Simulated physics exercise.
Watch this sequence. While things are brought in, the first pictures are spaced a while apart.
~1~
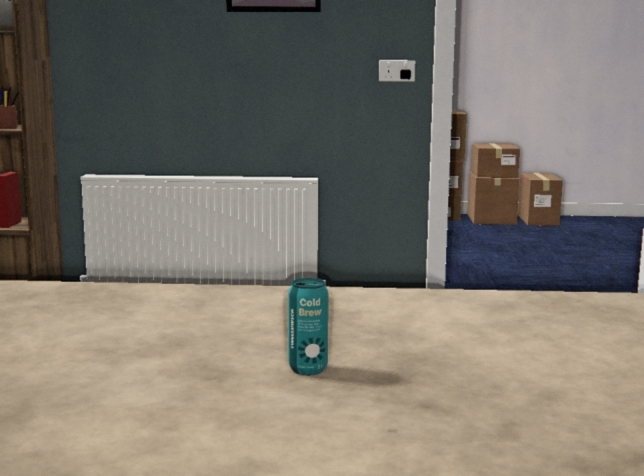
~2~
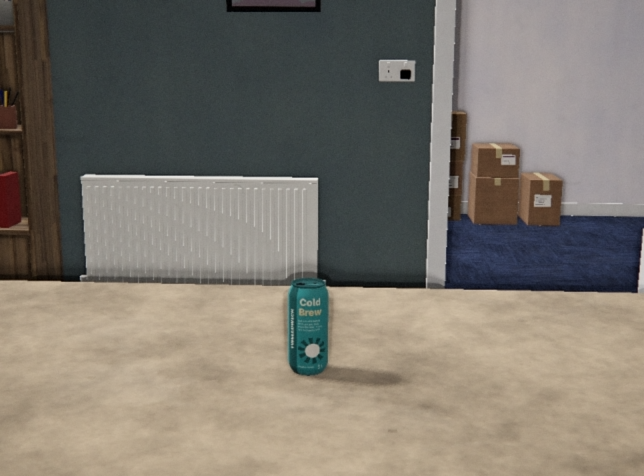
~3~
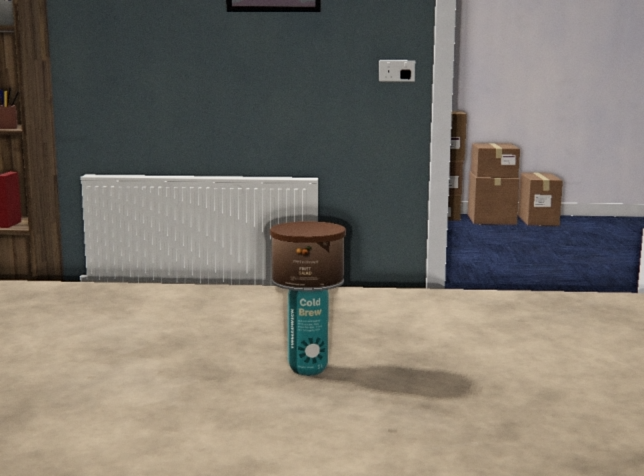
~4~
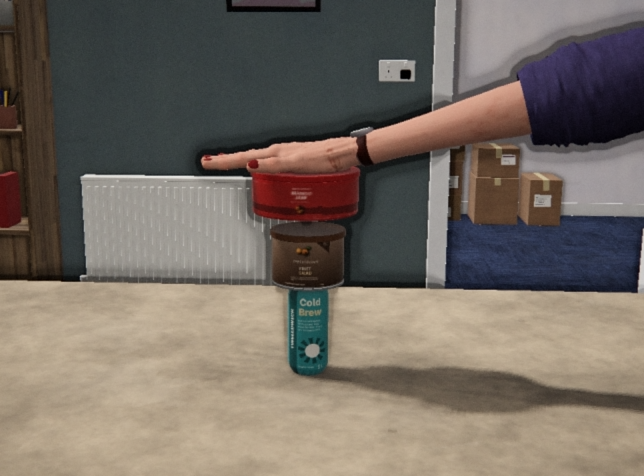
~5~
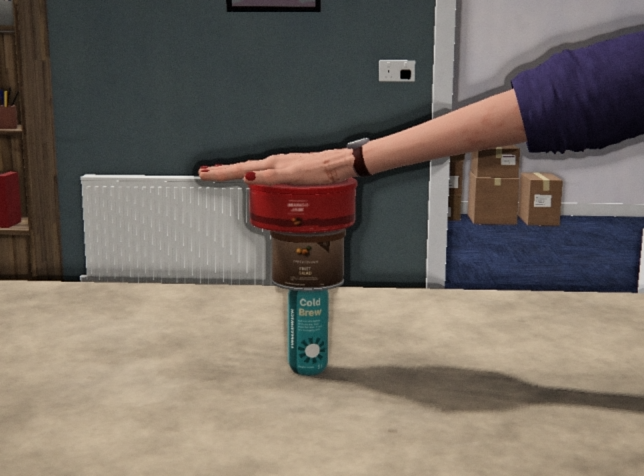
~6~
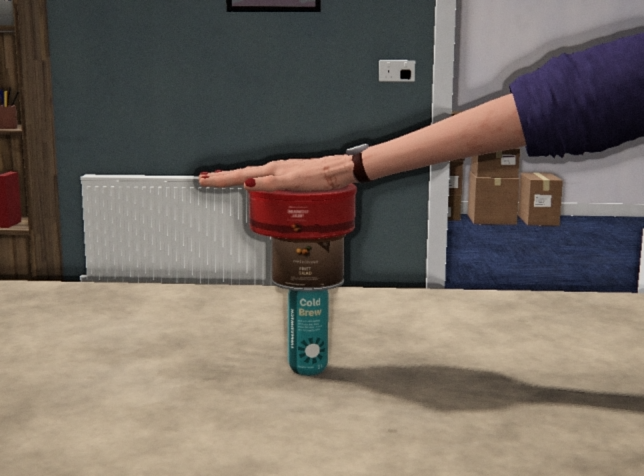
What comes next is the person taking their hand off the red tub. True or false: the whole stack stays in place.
True.
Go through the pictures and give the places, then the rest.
The last thing is not in view yet, in the first picture.
The last thing is not in view yet, in the second picture.
The last thing is not in view yet; brown tub (308, 255), in the third picture.
Coming down; red tub (305, 190); brown tub (308, 255), in the fourth picture.
Coming down; red tub (302, 201); brown tub (308, 255), in the fifth picture.
In place under the hand; red tub (302, 208); brown tub (308, 255), in the sixth picture.
Then, 0.50 s past the last view, nothing moves.
Then, 1.30 s past the last view, red tub resting near (302, 208).
Finally, all 3 still in place. Final places as the last picture's camera would see them, red tub near (302, 208). The pile stays up.
